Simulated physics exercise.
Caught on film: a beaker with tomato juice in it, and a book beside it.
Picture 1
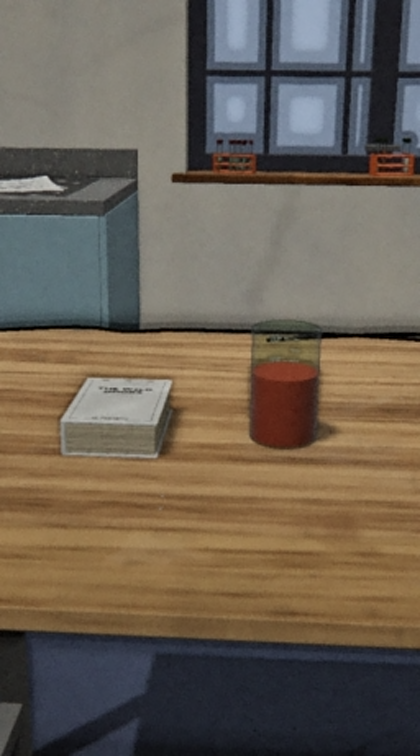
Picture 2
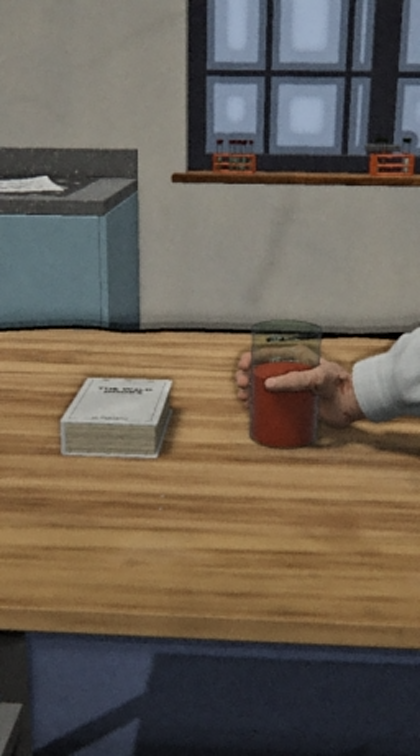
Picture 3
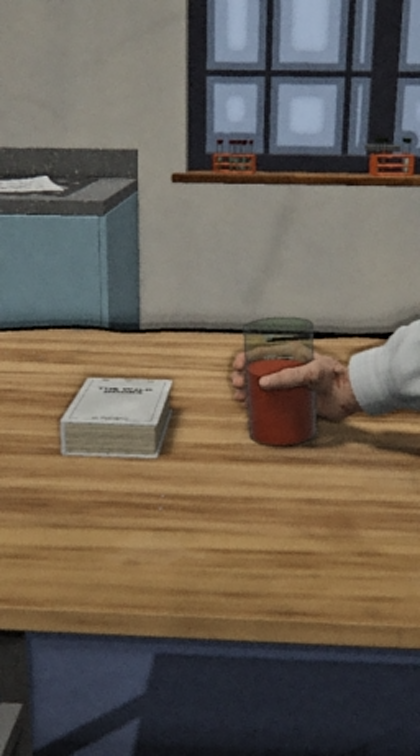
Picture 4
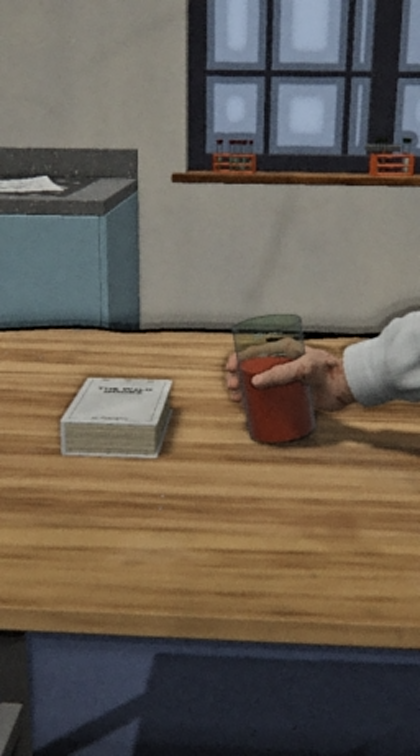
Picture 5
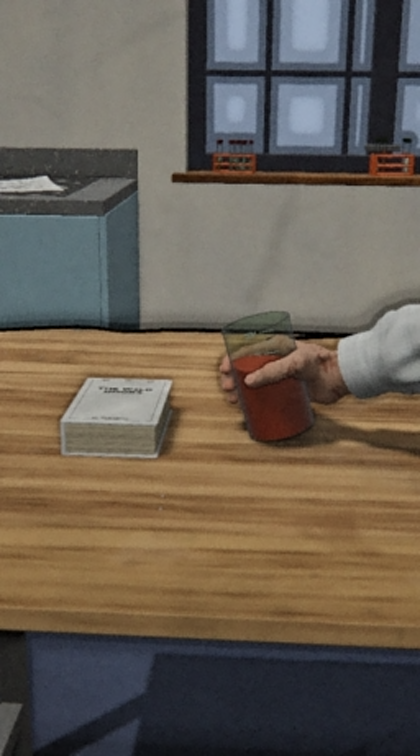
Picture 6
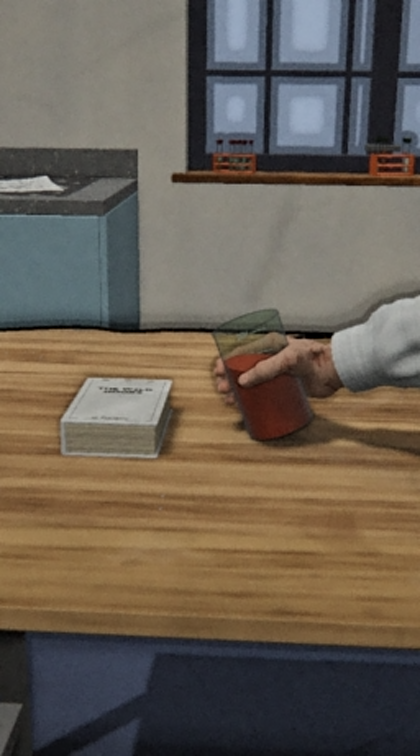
On a wooden table in a room with a barred window, a clear beaker partly filled with red juice stands upright to the right of a thick book. A hand in a white sleeve reaches in from the right, grips the beaker and gradually tilts it leftward, its top leaning towards the book.
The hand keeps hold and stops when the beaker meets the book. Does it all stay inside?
At that lean the beaker spills.
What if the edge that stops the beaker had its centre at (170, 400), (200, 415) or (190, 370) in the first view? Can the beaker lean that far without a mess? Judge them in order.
One after the other: Leaks, slops over, is safe.
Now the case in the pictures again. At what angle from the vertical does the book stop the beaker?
About 70°.
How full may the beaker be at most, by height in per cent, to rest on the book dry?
Roughly 35 per cent.
Shortly, the beaker leans by about 40°; none is lost.
Then, the beaker leans by about 60°; it has lost some; nearly all of the tomato juice is inside.
At the finish, the beaker leans by about 70°, against the book; it has lost some; about two thirds of the tomato juice is inside.
